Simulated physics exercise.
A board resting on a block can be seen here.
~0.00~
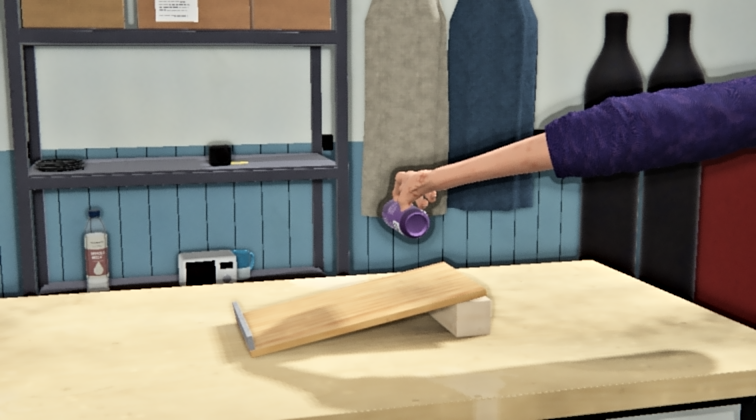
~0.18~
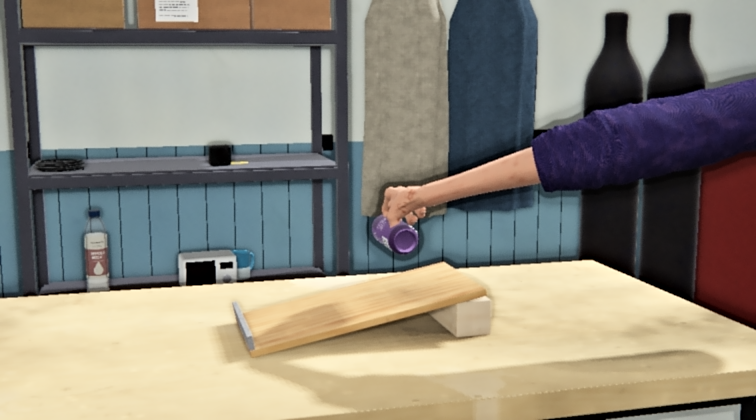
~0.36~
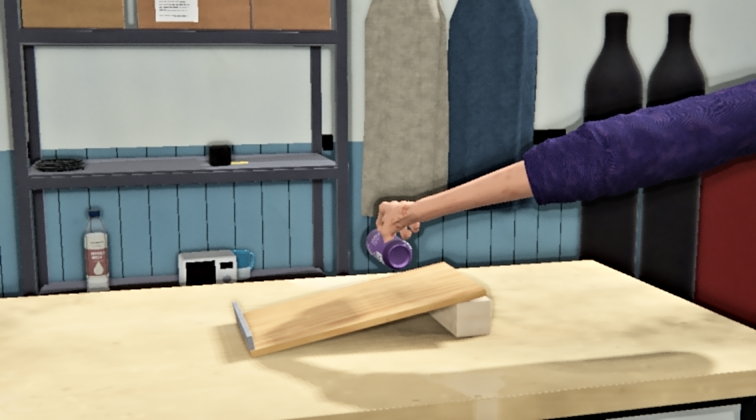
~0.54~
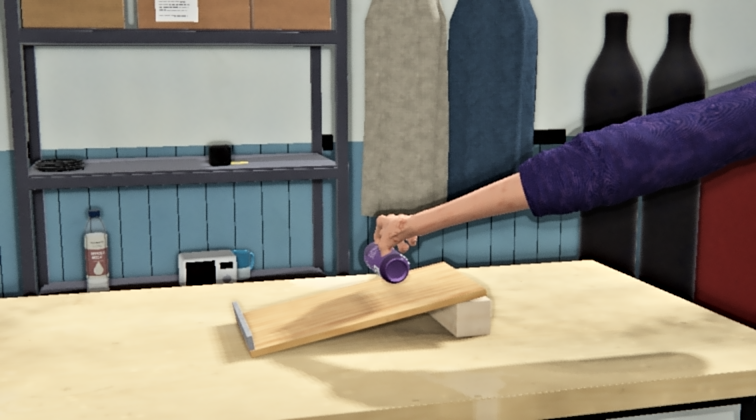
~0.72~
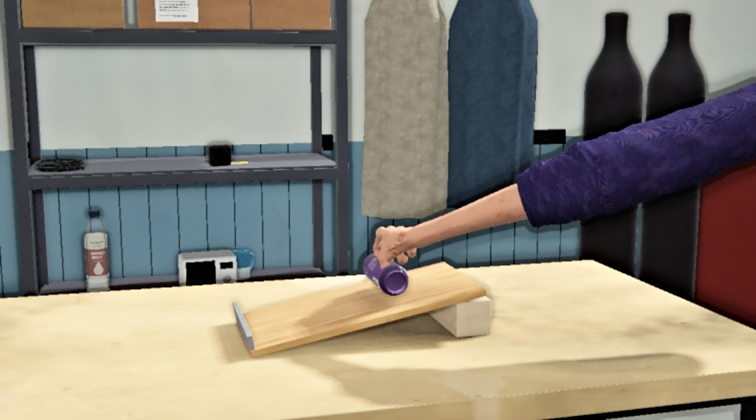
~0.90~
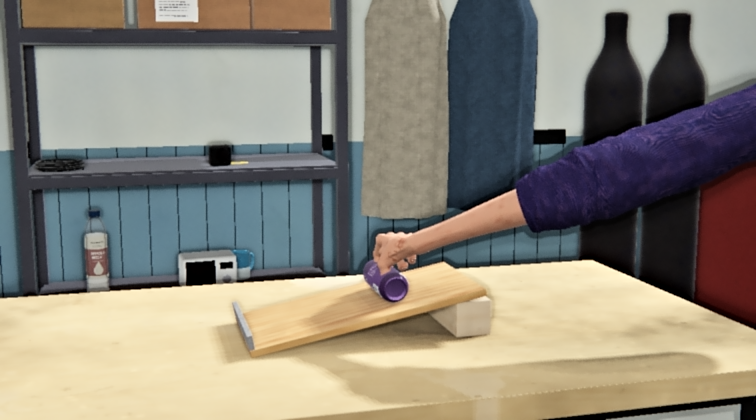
The video shows a hand in a purple sleeve holding a purple can on its side above a wooden board resting on a block, then lowering it down and slightly left until it is at the board's sloping surface.
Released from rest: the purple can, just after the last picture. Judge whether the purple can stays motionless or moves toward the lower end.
The purple can moves toward the lower end.
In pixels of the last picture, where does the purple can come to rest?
End point in the final view: About (259, 312).
Around 1.40 s, purple can displaced about its own width near (344, 291).
Around 1.60 s, purple can displaced well along near (293, 304).
Around 1.70 s, purple can displaced well along near (258, 313).
Finally (2.2 s), moved from the start, purple can. Final places as the last picture's camera would see them, purple can near (259, 312). The purple can slides or rolls down.
